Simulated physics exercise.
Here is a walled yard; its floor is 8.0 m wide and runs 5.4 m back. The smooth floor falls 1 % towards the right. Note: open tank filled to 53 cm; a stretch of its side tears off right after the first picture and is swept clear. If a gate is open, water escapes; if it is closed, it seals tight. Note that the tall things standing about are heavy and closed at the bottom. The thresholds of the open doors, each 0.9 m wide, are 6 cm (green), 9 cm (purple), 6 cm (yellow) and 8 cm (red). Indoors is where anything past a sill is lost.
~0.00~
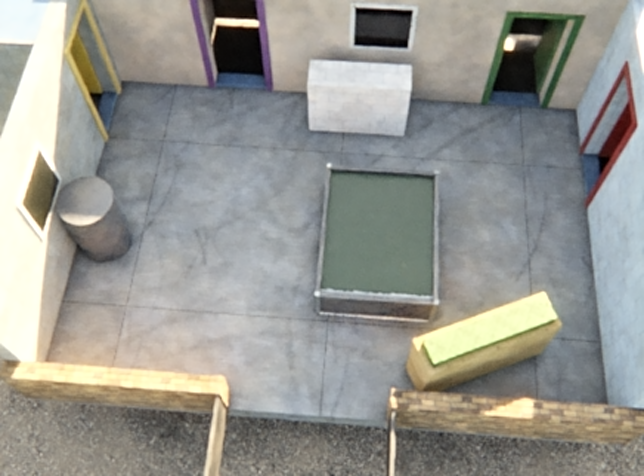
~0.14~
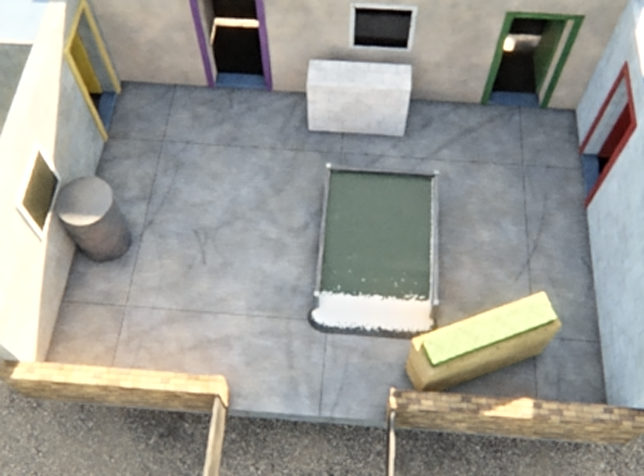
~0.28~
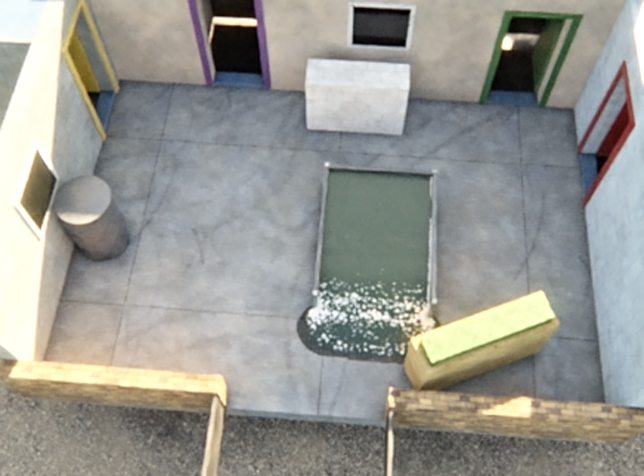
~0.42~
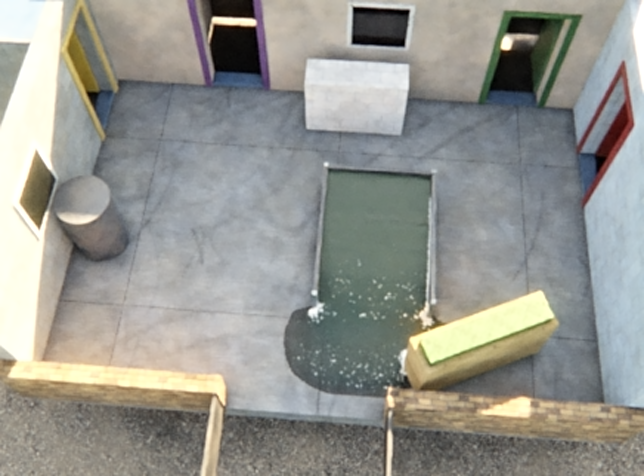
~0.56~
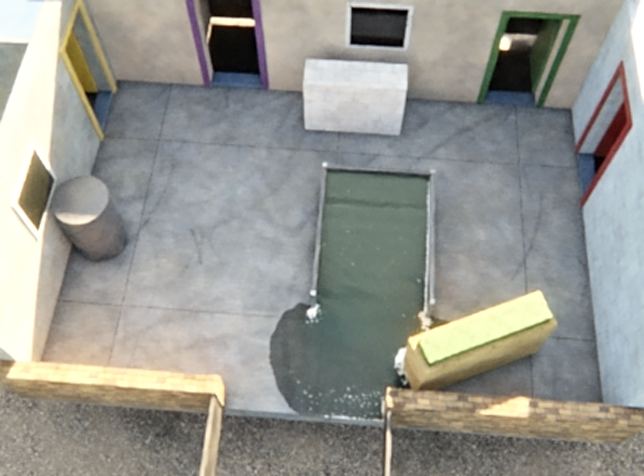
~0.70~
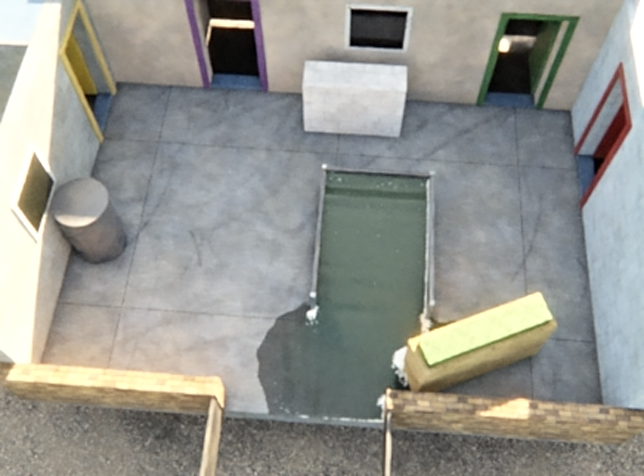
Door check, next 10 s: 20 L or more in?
At the green door the amount will stay short of the limit; at the purple door the amount will stay short of the limit; at the yellow door the amount will stay short of the limit; at the red door the amount will stay short of the limit.
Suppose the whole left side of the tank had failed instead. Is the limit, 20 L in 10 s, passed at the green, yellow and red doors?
Then it goes green fine, yellow too high, red fine.
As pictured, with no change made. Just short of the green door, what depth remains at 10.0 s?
The depth there is near 3.5 cm.
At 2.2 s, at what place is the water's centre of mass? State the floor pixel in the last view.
Balance point at about (385, 295).
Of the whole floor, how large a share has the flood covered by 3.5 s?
Around 30 per cent.
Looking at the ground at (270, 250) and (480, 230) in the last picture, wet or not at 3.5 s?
Untouched, soaked.
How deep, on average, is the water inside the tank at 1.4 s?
The average depth is around 30 cm.
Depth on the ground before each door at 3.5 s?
Depths: Green door 0 cm, purple door 0 cm, yellow door 0 cm, red door 6 cm.
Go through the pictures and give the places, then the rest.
Still water, 53 cm deep, in the open tank at (379, 234), in the first picture.
Water pours out at (374, 309) and has run 0.9 m, to (315, 321); typically 7 cm deep outside, 53 cm at the open tank's back, in the second picture.
Water pours out at (373, 309) and has run 1.0 m, to (304, 331); typically 9 cm deep outside, 53 cm at the open tank's back, in the third picture.
Water pours out at (372, 309) and has run 1.3 m, to (308, 376); typically 9 cm deep outside, 53 cm at the open tank's back, in the fourth picture.
The front is at a hidden place, 1.7 m from the gap at (370, 309); 2.8 m2 of floor is under water; 53 cm left at the back of the open tank, in the fifth picture.
The front is at a hidden place, 2.0 m from the gap at (370, 311); 3.1 m2 of floor is under water; 48 cm left at the back of the open tank, in the sixth picture.
After 1.4 s water covers 15 % of the floor and is deepest (36 cm) near (409, 357); green door not reached, purple door not reached, yellow door not reached, red door not reached.
After 2.2 s water covers 20 % of the floor and is deepest (28 cm) near (421, 358); green door not reached, purple door not reached, yellow door not reached, red door not reached.
After 3.5 s water covers 30 % of the floor and is deepest (16 cm) near (421, 358); green door not reached, purple door not reached, yellow door not reached, red door 6 cm at the sill, 0 L in.
After 6.0 s water covers 30 % of the floor and is deepest (8 cm) near (572, 126); green door 5 cm at the sill, 0 L in, purple door not reached, yellow door not reached, red door 4 cm at the sill, 0 L in.
After 10.0 s water covers 40 % of the floor and is deepest (5 cm) near (546, 196); green door 4 cm at the sill, 0 L in, purple door not reached, yellow door not reached, red door 4 cm at the sill, 0 L in.
